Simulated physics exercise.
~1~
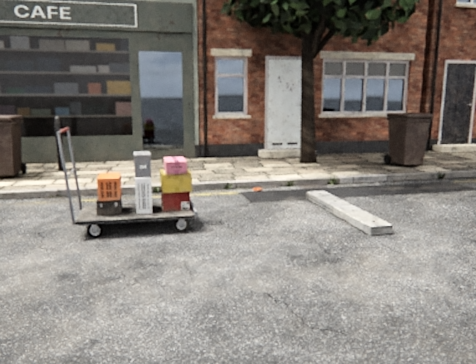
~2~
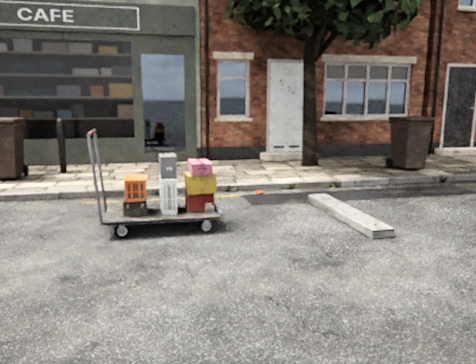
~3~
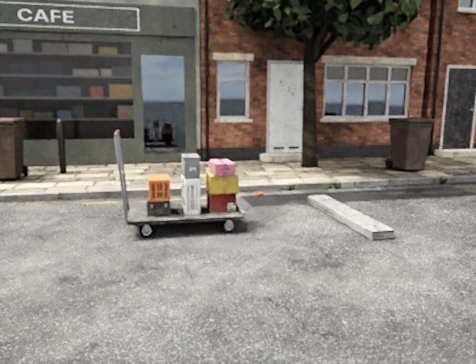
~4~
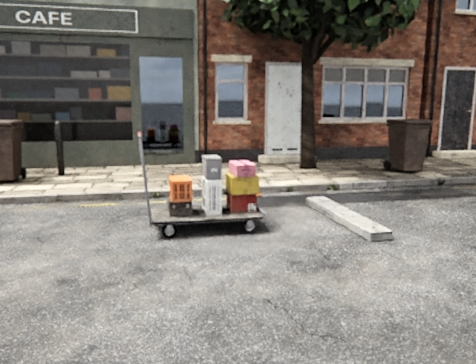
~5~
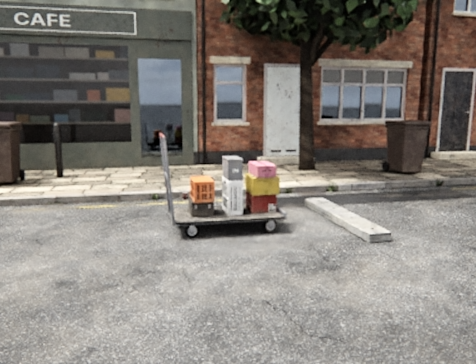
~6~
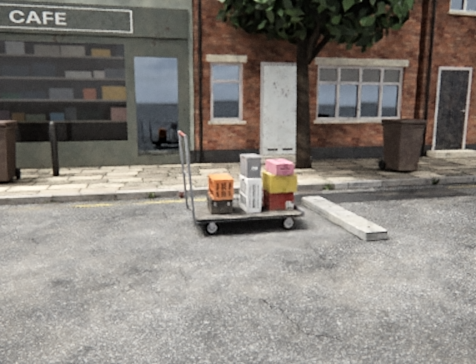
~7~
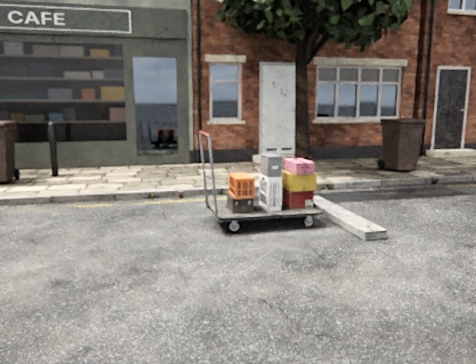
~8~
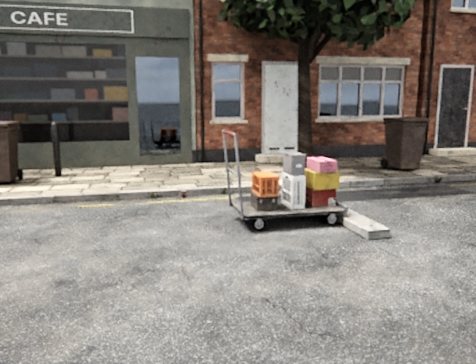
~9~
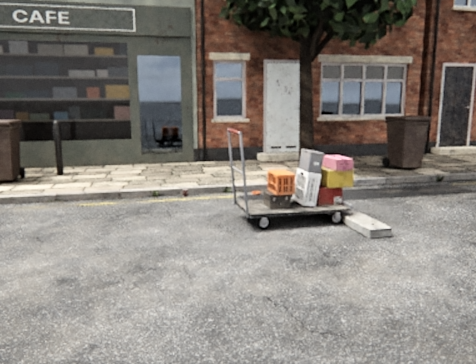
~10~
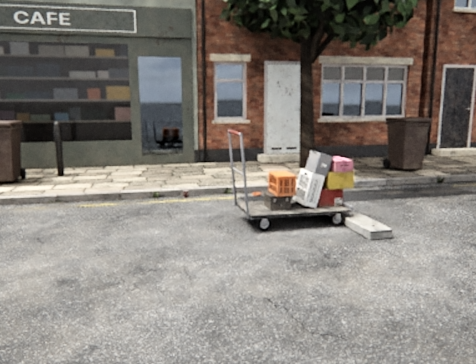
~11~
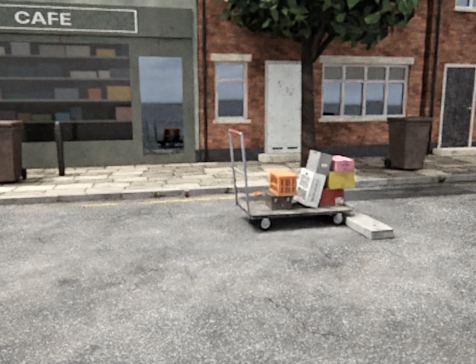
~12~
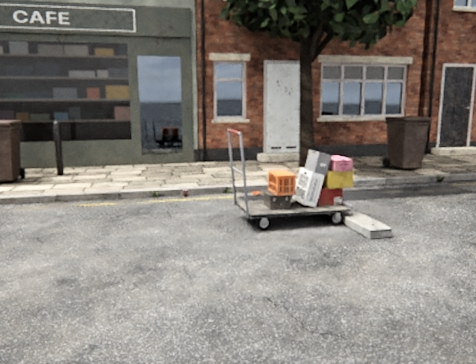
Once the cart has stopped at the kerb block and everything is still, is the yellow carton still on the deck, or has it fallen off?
The yellow carton is still on the deck, sitting between the pink and red boxes at the right end of the cart.
